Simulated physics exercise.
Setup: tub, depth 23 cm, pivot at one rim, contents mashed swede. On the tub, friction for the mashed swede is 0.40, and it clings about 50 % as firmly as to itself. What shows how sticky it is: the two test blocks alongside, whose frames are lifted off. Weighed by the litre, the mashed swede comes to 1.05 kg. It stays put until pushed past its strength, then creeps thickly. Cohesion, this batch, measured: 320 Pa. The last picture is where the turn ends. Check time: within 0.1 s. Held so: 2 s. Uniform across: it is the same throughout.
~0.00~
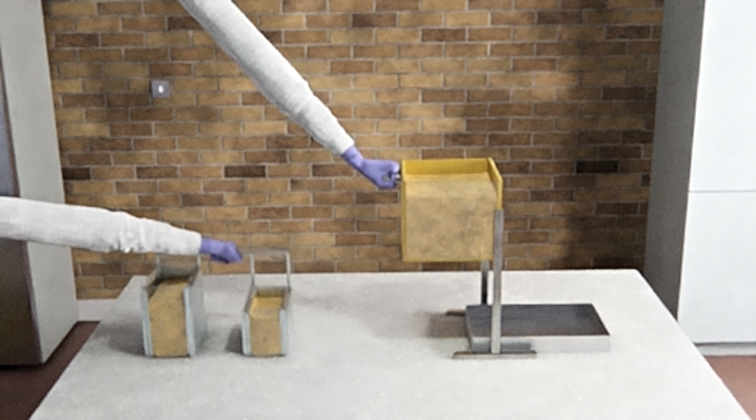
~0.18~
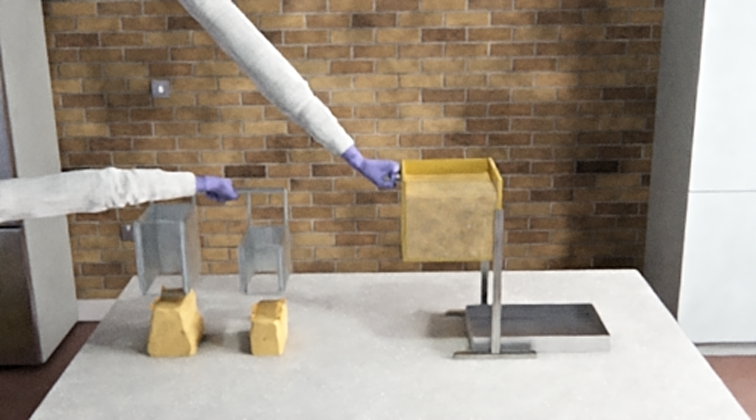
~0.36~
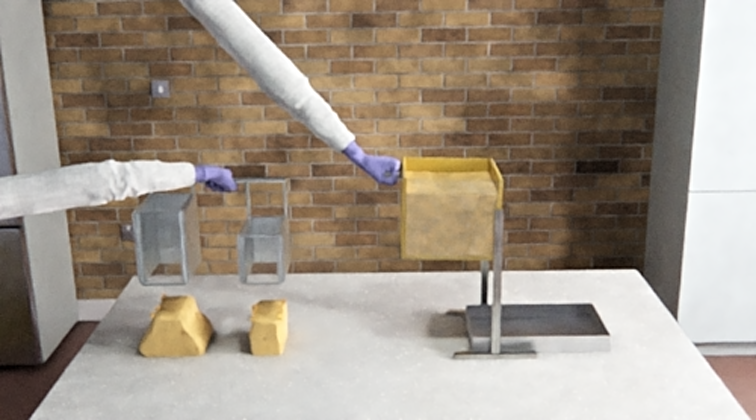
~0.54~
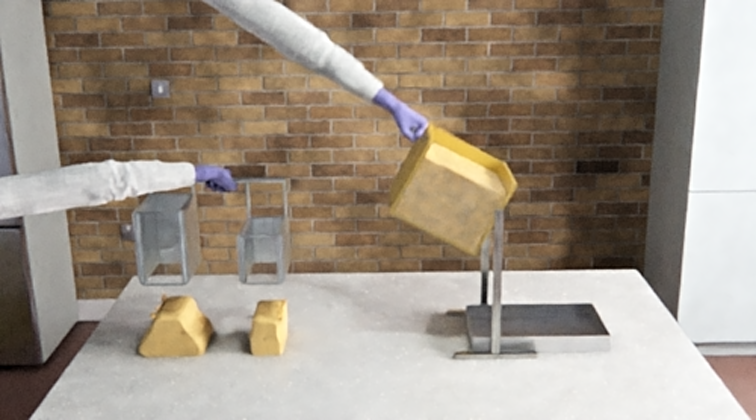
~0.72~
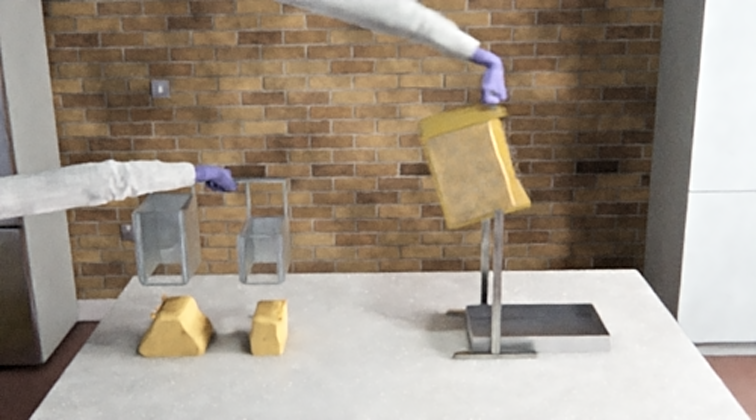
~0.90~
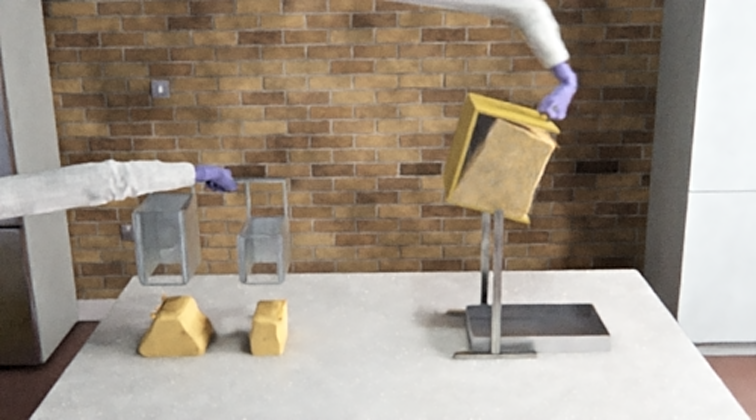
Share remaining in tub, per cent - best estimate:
Approx. 0 %.
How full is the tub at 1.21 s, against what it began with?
About 20 %.
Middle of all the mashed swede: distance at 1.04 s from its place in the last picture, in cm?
Roughly 12 cm.
By 1.04 s, the tub is at 106 degrees and holds 48 %.
By 1.21 s, the tub is at 106 degrees and holds 22 %.
By 1.38 s, the tub is at 106 degrees and holds 12 %.
By 1.55 s, the tub is at 106 degrees and holds 0 %.
By 2.90 s, at the end, the tub is at 106 degrees and holds 0 %.
